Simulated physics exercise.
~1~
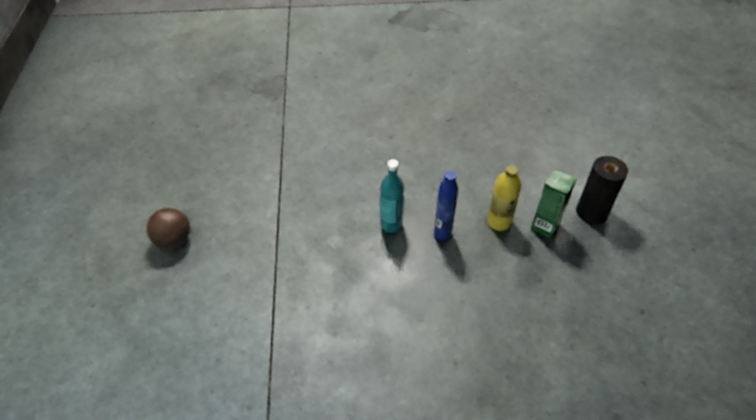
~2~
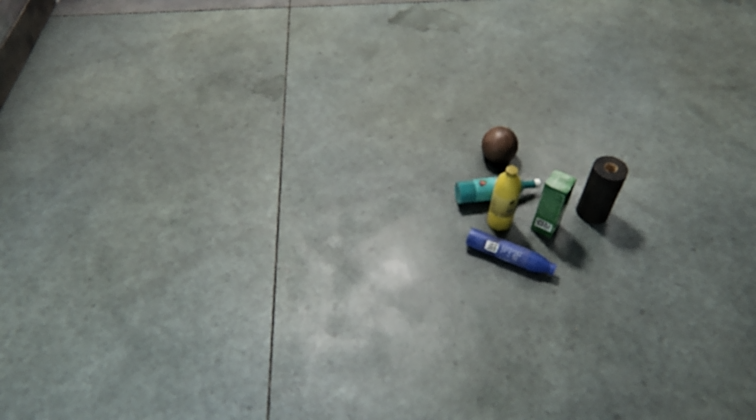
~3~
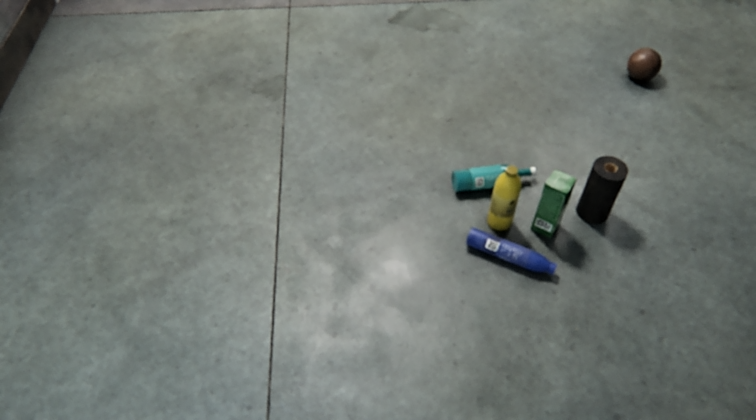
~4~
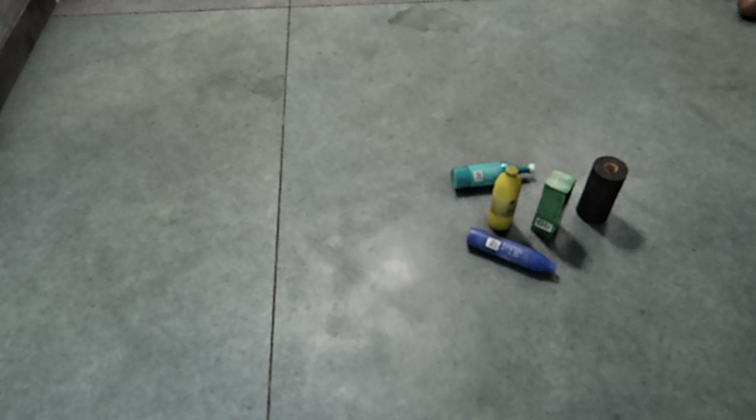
Brown ball rolling right across a concrete floor, toppling turquoise and blue bottles, then heading off toward the upper right corner.
